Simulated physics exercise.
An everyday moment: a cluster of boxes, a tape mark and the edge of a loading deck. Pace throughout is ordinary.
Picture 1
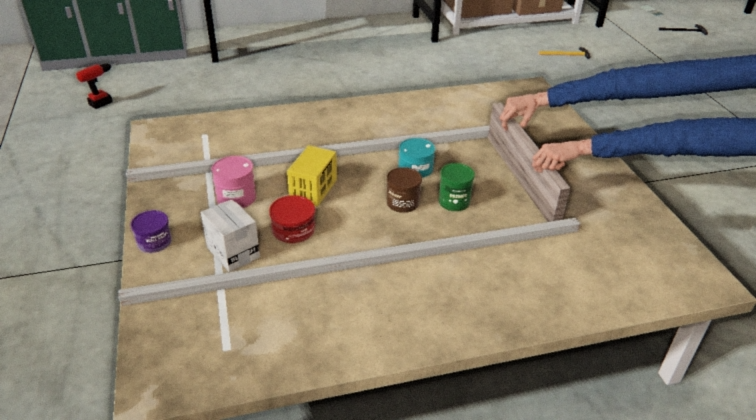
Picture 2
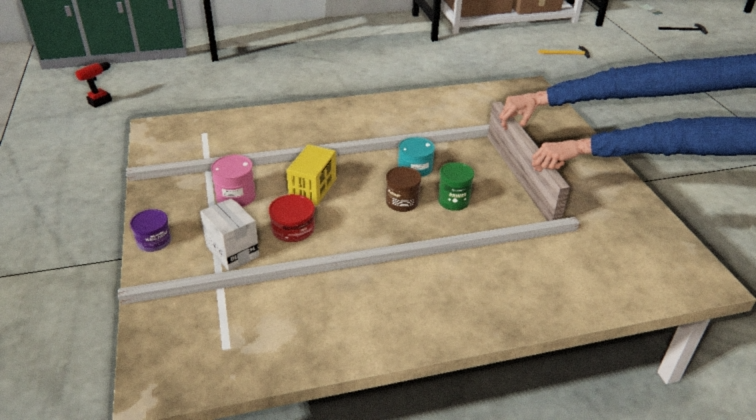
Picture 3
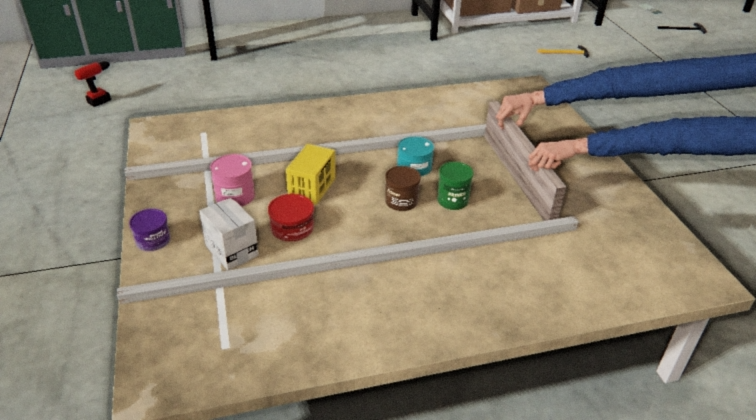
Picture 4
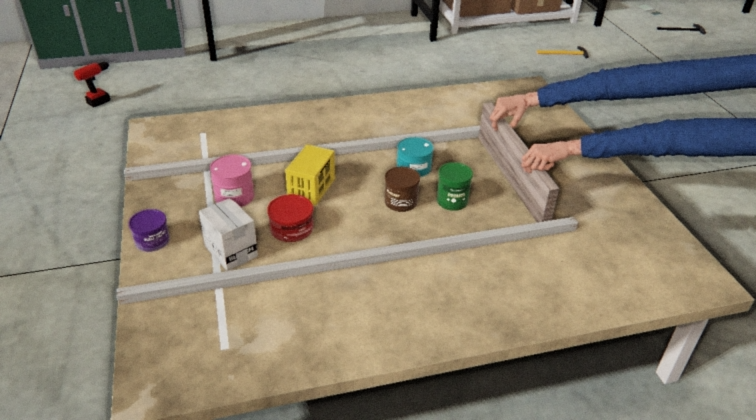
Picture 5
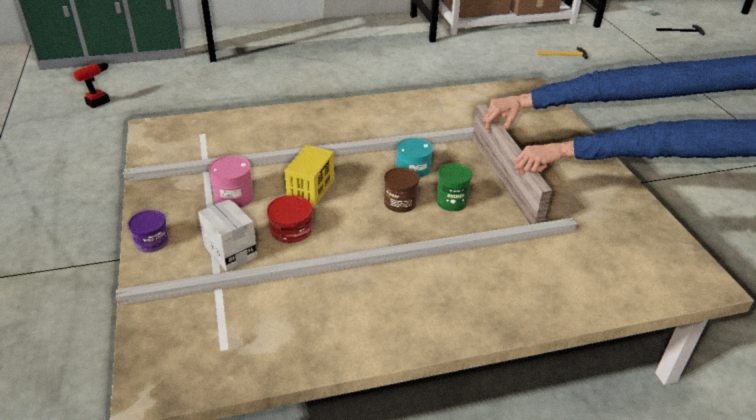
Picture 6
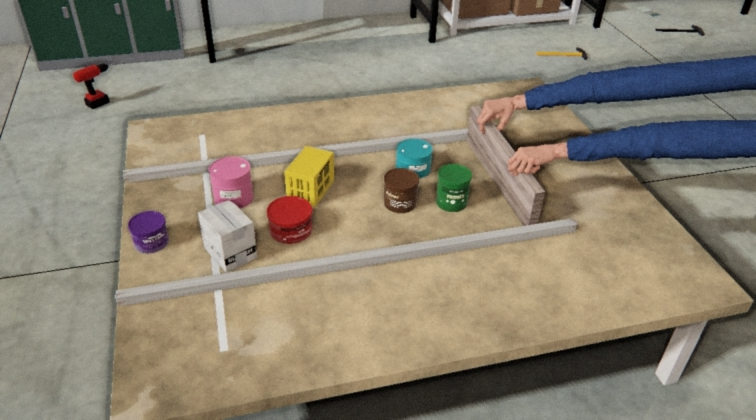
Two hands slide a wooden plank slightly left across a table toward colourful pails and boxes.
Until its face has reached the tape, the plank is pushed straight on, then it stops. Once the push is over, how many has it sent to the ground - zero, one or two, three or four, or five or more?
Once it is over, it has sent one or two to the ground.
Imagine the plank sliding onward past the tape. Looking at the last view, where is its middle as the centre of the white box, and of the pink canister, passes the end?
White box over the end: About (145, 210). Pink canister over the end: About (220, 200).
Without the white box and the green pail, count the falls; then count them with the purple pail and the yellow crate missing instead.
The counts would be 0 and 0.
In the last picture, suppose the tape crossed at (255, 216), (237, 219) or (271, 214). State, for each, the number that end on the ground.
The counts come to 0, then 0, then 0.
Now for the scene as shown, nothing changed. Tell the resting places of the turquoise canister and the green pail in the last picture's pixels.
They come to rest around (188, 186) and (193, 227).
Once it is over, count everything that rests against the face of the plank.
That would be 4 of them.
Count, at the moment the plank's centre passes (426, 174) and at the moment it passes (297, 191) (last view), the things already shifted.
At first I count 3, and then 7.
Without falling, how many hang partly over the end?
Counting them gives 0.
Soon after, none off yet; purple pail at rest near (149, 232); white box at rest near (228, 235); pink canister at rest near (232, 183).
Then, none off yet; purple pail at rest near (149, 232); white box at rest near (228, 235); pink canister moved a little near (219, 185).
By the end, the number that fall off is one or two; fallen, pink canister and purple pail.
